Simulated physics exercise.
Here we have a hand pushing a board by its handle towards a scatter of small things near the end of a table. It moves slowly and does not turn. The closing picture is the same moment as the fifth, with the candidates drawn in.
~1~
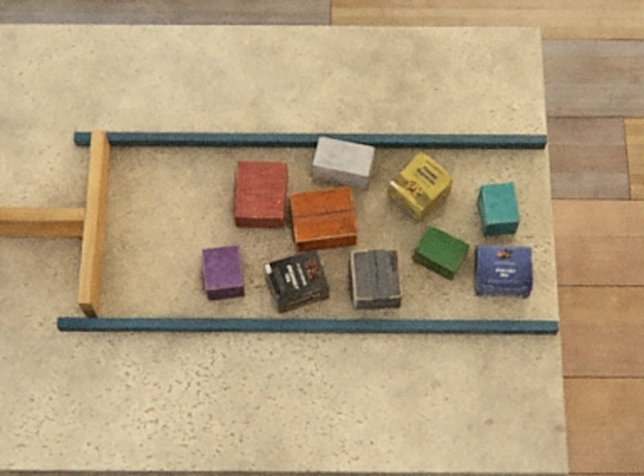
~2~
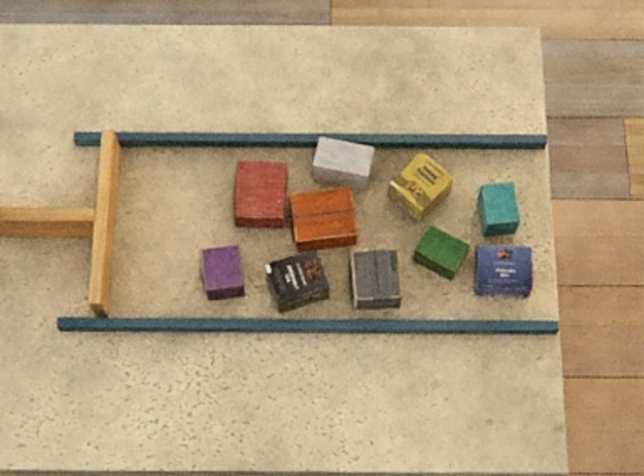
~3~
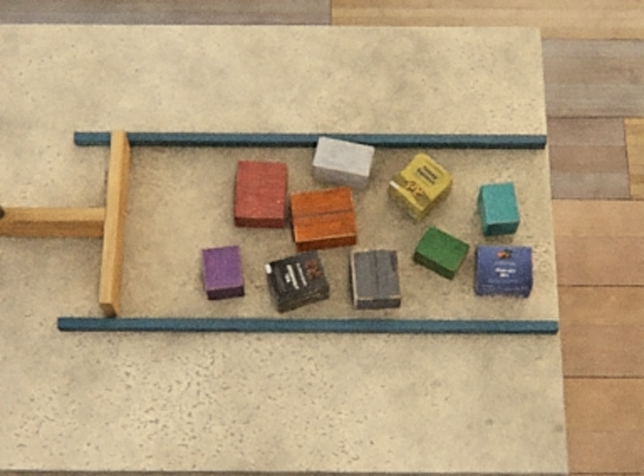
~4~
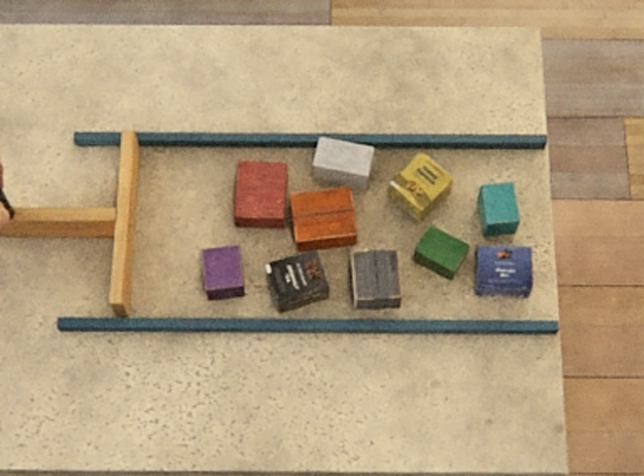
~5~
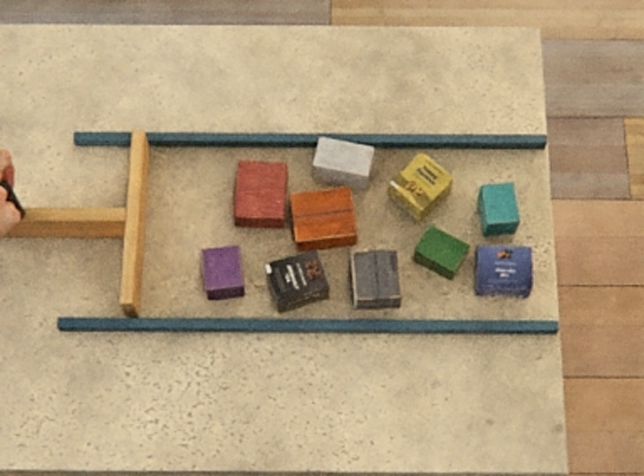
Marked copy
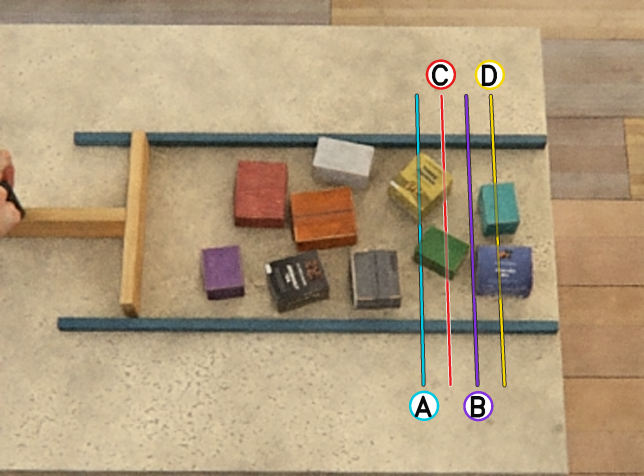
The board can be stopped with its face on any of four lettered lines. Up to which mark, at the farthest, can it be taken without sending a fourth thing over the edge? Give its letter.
A.
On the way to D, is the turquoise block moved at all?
Yes.
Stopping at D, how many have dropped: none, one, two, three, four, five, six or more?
In all, six or more.
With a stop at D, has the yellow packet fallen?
Yes.
On the copy, A at (420, 234); B at (472, 234); C at (446, 234); D at (497, 234).
On A. First, board (235, 215); black box (311, 285); purple block (261, 274).
Then, board (337, 216); blue packet (520, 279); turquoise block (511, 212).
Finally, board (417, 216); turquoise block over the edge; blue packet over the edge; two fallen.
By contrast, B drops five; C drops five; D drops eight.
